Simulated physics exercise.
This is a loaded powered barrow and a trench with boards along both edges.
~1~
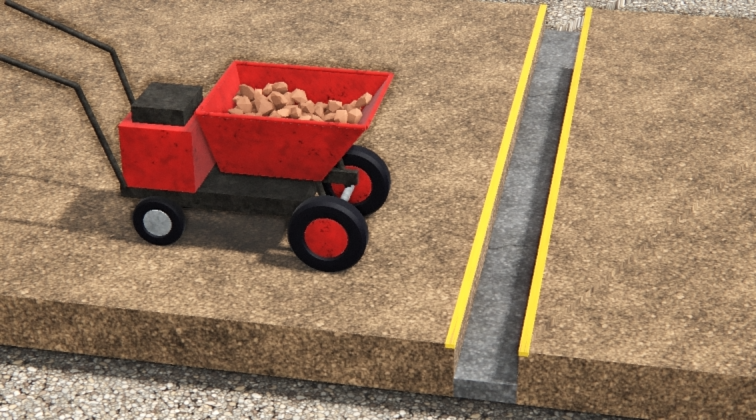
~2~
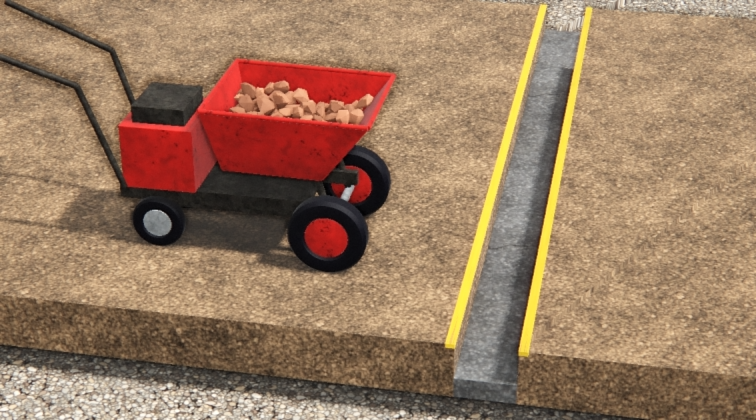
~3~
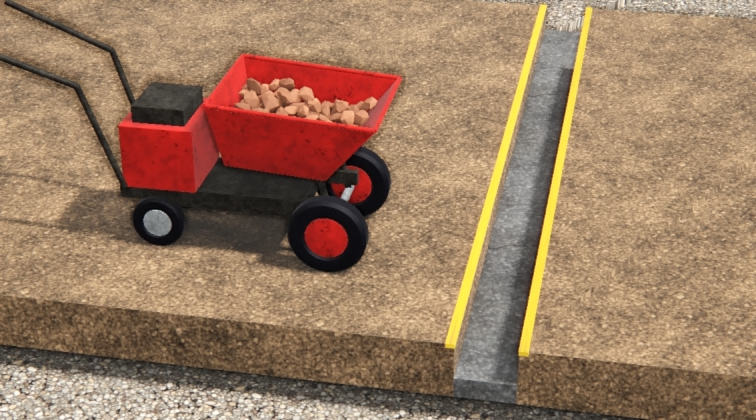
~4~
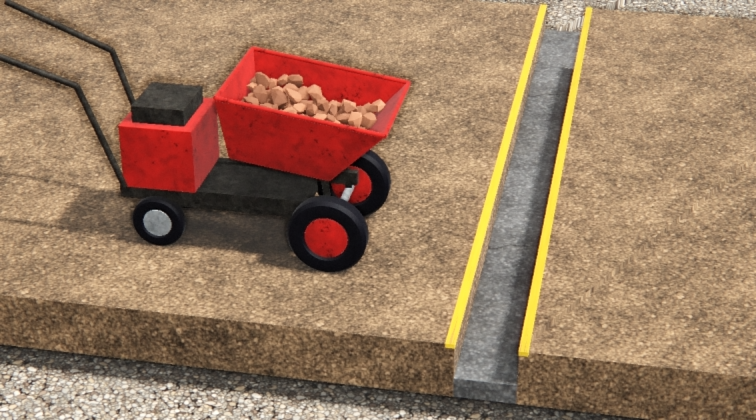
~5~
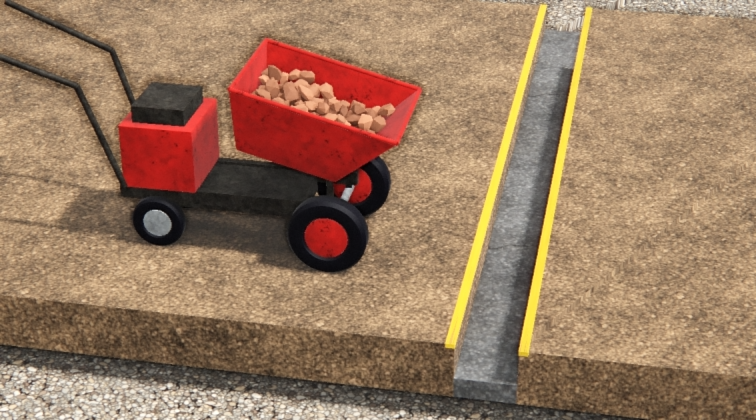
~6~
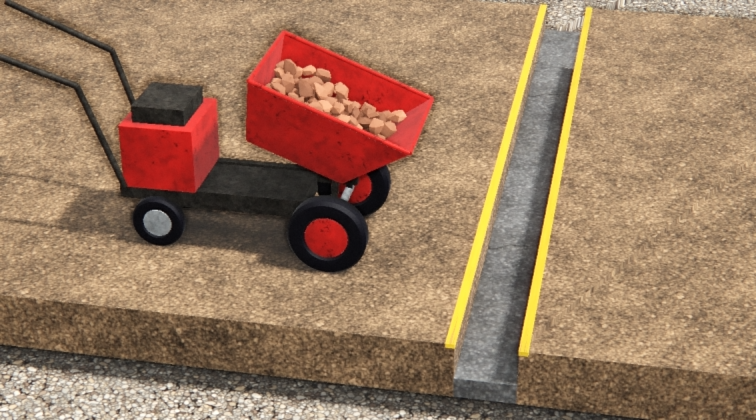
On a patch of brown dirt, a red powered barrow loaded with rubble stood left of a yellow-edged trench, and its skip slowly tilted forward to the right while the wheels stayed put.
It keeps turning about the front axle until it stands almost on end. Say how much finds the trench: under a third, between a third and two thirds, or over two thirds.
It catches over two thirds.
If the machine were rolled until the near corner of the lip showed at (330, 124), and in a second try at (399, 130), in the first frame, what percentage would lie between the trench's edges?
In turn 40 and 80 in a hundred.
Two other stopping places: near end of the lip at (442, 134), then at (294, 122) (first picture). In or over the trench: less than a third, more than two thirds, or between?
First less than a third, then under a third.
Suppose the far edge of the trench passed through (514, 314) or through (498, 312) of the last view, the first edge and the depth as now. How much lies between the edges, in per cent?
In turn 70 and 50 in a hundred.
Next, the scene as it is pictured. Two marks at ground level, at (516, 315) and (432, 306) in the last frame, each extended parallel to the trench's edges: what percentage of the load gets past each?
Roughly 10 per cent, and 90 per cent.
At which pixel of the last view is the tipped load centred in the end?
Close to (502, 271).
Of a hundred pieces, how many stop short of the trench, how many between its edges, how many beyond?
About: Short 10, between 85, beyond 0 per cent.
Soon, skip tipped steeply; all in the skip.
A while on, skip tipped right over; most in the skip; a stray few short of the trench; a small part in or heaped over the trench; a stray few falling.
Towards the end, skip tipped right over; a small part in the skip; a small part short of the trench; most in or heaped over the trench; a stray few beyond it.
Finally, skip tipped right over; a small part in the skip; a small part short of the trench; most in or heaped over the trench; a stray few beyond it.
